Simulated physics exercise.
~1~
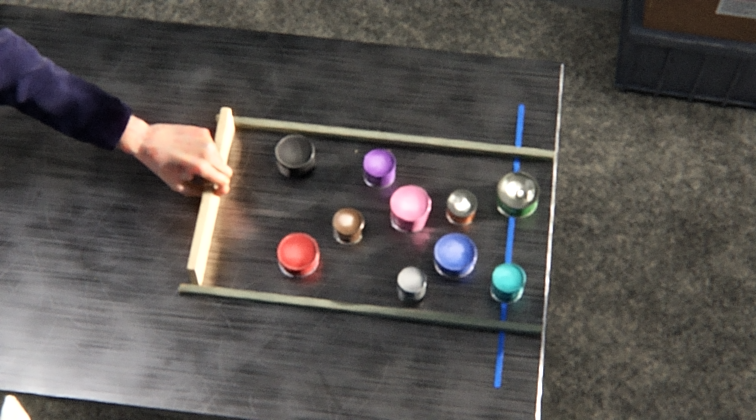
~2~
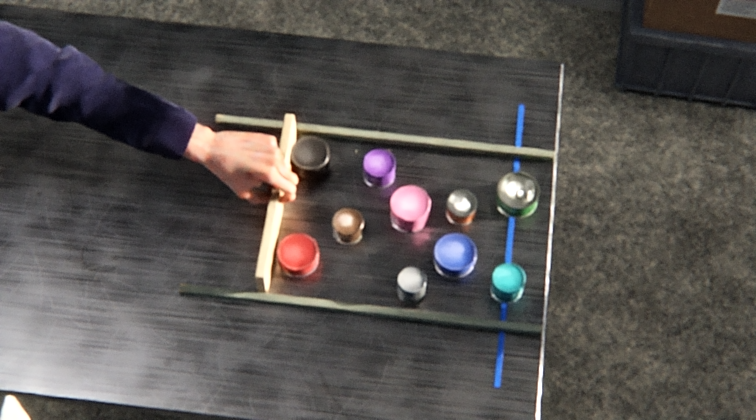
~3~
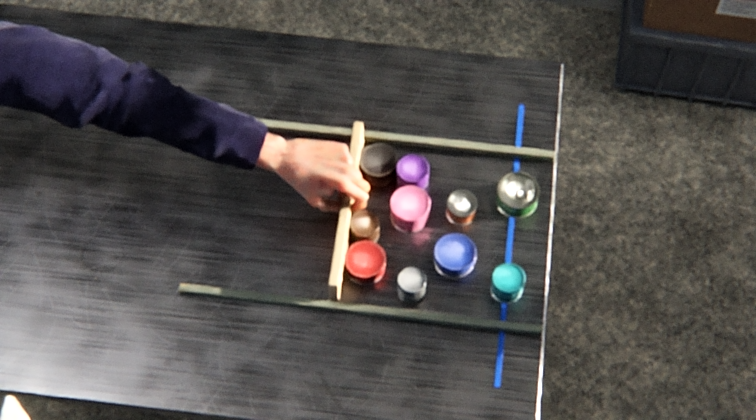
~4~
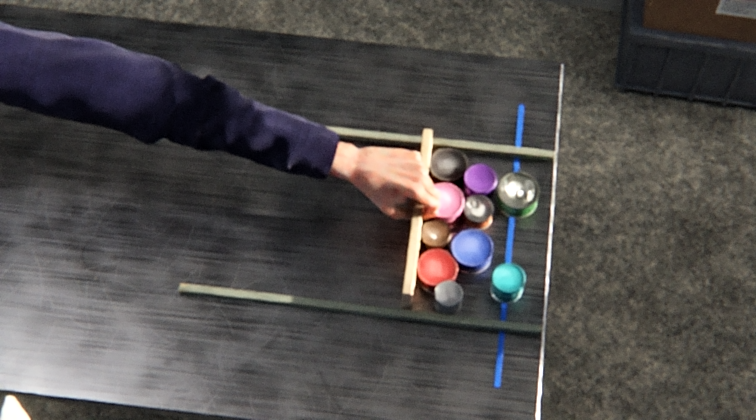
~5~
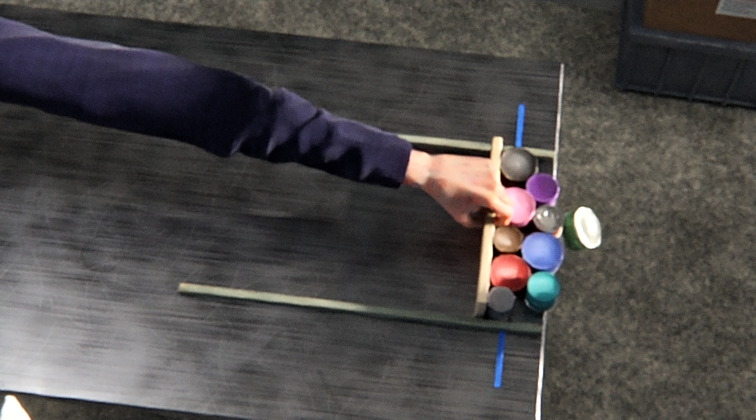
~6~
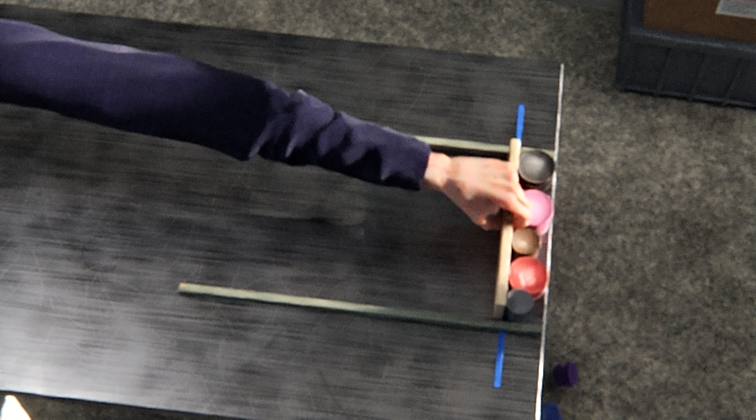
A hand slides a board rightward, bunching colourful tins together and pushing several off the table's edge.
